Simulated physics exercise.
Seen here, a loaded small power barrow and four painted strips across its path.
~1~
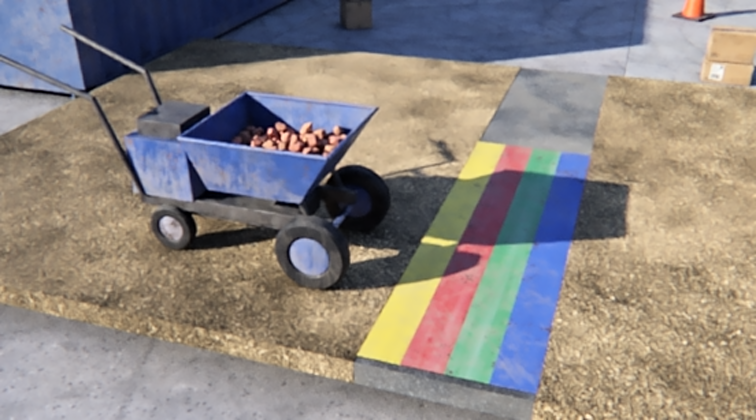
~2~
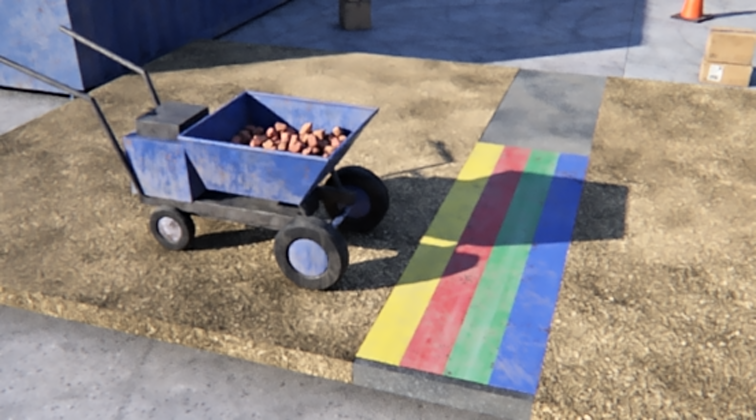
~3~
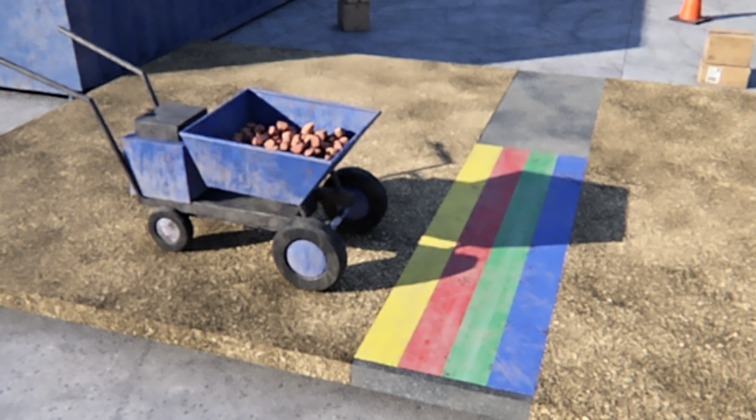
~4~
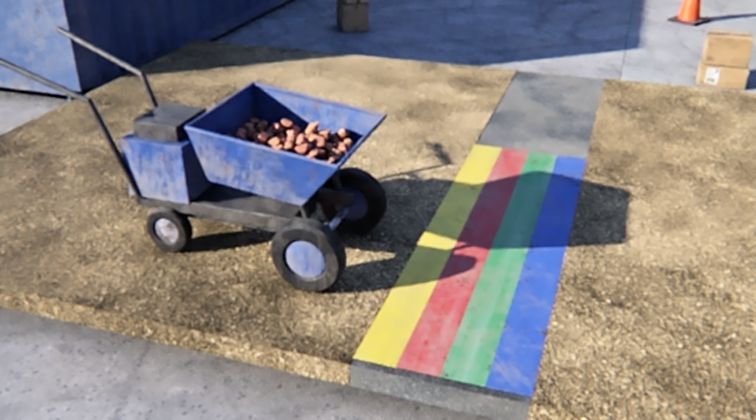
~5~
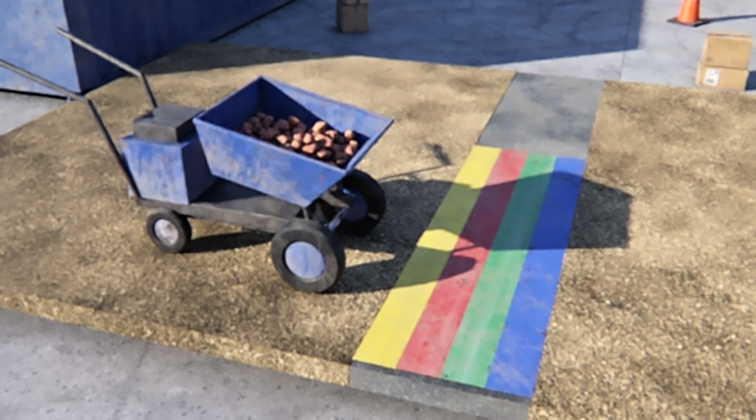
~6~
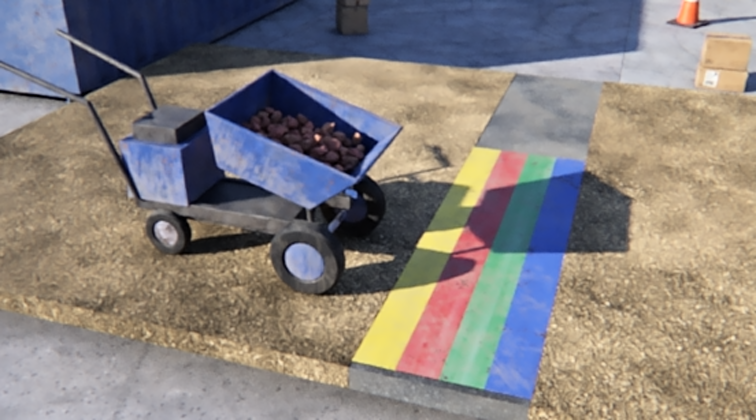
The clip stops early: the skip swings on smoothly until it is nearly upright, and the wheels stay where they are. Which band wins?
The red strip carries the most.
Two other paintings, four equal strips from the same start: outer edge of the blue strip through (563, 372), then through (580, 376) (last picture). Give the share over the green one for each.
First some 20, then 20 per cent.
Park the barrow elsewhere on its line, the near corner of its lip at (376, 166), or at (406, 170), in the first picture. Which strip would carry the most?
The first try: That green strip. The second: Blue.
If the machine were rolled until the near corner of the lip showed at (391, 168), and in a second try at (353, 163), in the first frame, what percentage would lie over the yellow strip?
Near 0 % and 0 %.
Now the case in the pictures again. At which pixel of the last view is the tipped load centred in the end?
Around (467, 278).
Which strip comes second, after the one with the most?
In second place: The strip in green.
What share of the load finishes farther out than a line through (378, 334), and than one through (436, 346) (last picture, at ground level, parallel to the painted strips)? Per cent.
First some 90, then 50 per cent.
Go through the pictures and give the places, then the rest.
The first picture shows lip of the skip at (328, 159), level; top of the load at (284, 147), lumps of rubble; yellow strip at (395, 327); red strip at (436, 335); green strip at (478, 344); blue strip at (522, 353).
The second picture shows lip of the skip at (328, 161), level; top of the load at (284, 147).
The third picture shows lip of the skip at (332, 164), tipped barely; top of the load at (288, 141).
The fourth picture shows lip of the skip at (338, 167), tipped a little; top of the load at (266, 137).
The fifth picture shows lip of the skip at (347, 173), tipped a little; top of the load at (261, 144).
The sixth picture shows lip of the skip at (357, 181), tipped clearly; top of the load at (269, 141); yellow strip at (390, 332); red strip at (431, 341); green strip at (474, 349); blue strip at (517, 358).
Soon after the last picture, skip tipped steeply; all in the skip.
A little later, skip tipped right over; nearly all in the skip; a stray few over the red strip.
Later still, skip tipped right over; about a third in the skip; a stray few over the yellow strip; about a third over the red strip; about a quarter over the green strip; a small part over the blue strip; a stray few off the paint.
By the end, skip tipped right over; a small part in the skip; a small part over the yellow strip; about a third over the red strip; about a quarter over the green strip; a small part over the blue strip; a small part off the paint.
